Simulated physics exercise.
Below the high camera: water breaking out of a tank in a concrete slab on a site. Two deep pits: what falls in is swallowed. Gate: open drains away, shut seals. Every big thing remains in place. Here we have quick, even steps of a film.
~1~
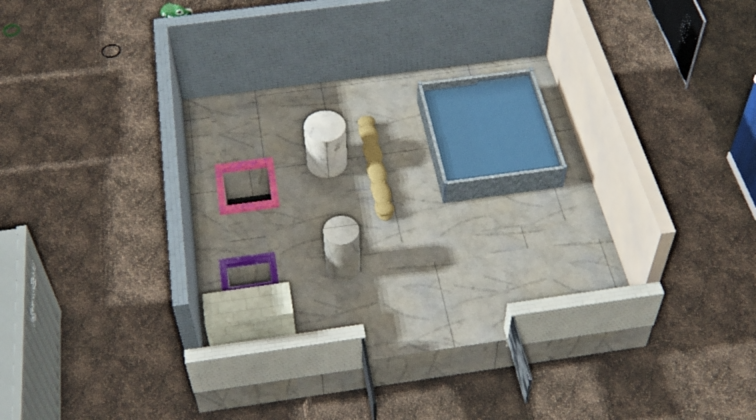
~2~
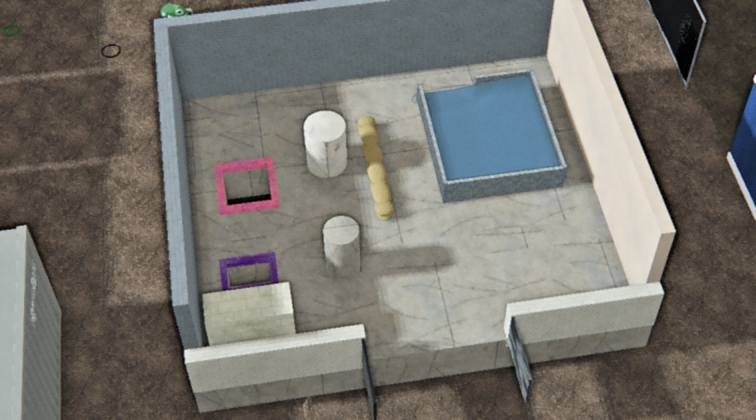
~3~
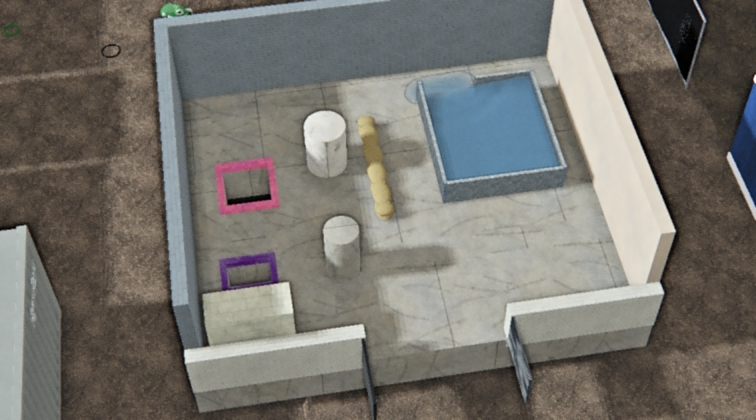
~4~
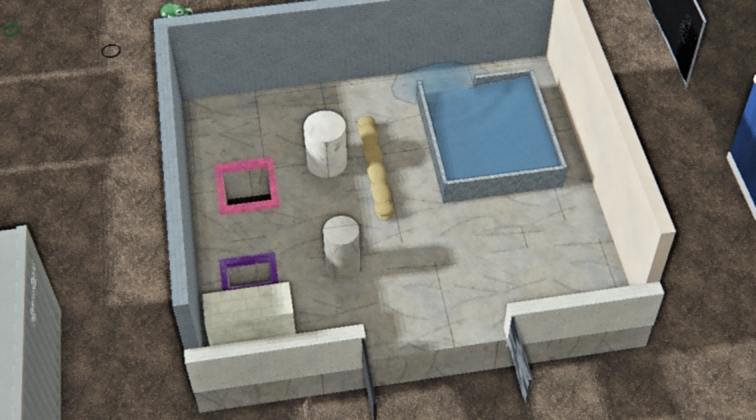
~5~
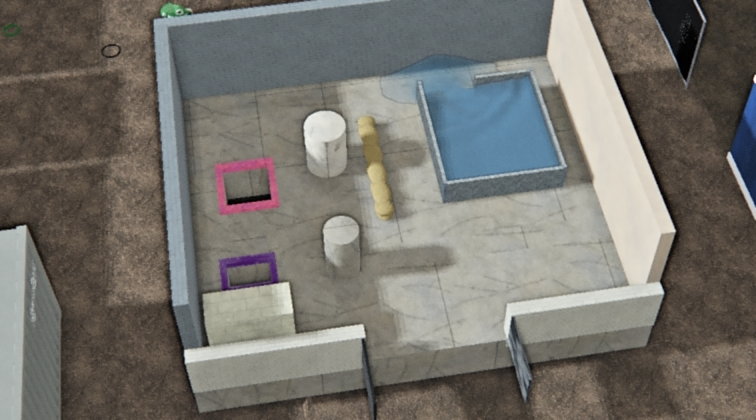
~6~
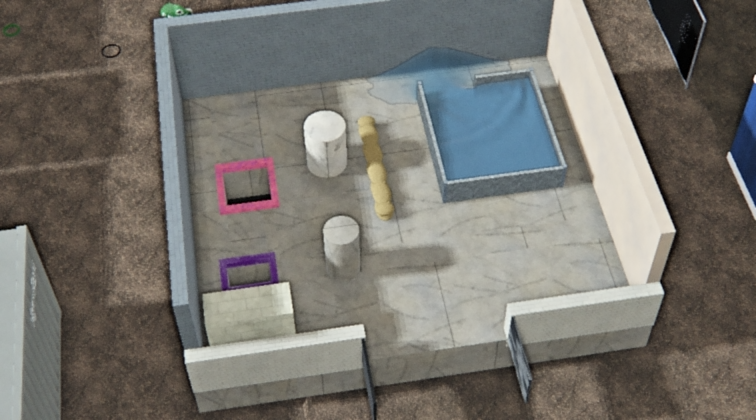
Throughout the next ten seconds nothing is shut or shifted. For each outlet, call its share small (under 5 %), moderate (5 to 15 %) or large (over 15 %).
The gate - small, the pink pit - small, the purple pit - small.
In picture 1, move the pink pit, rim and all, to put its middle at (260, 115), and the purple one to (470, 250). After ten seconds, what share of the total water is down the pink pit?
In per cent: Pink 8.
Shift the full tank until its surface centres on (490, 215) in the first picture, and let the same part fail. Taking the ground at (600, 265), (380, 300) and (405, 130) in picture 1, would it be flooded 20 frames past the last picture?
In turn: Dry, free of water, wet.
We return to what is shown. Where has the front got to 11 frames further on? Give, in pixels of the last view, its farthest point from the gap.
Pixel estimate: (220, 99).
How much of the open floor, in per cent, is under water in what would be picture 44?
Estimated share: About 55 %.
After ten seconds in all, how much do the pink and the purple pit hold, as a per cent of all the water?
I'd say near 0 %, and near 0 %.
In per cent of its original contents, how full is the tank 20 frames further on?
54 percent or so.
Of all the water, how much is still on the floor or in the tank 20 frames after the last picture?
100 per cent.
A moment on, water covers 10 % of the floor; the gate 0 %, the pink pit 0 %, the purple pit 0 %.
Next, water covers 20 % of the floor; the gate 0 %, the pink pit 0 %, the purple pit 0 %.
Then, water covers 35 % of the floor; the gate 0 %, the pink pit 0 %, the purple pit 0 %.
Later, water covers 55 % of the floor; the gate 0 %, the pink pit 1 %, the purple pit 0 %.
In the end, water covers 85 % of the floor; the gate 1 %, the pink pit 1 %, the purple pit 0 %.
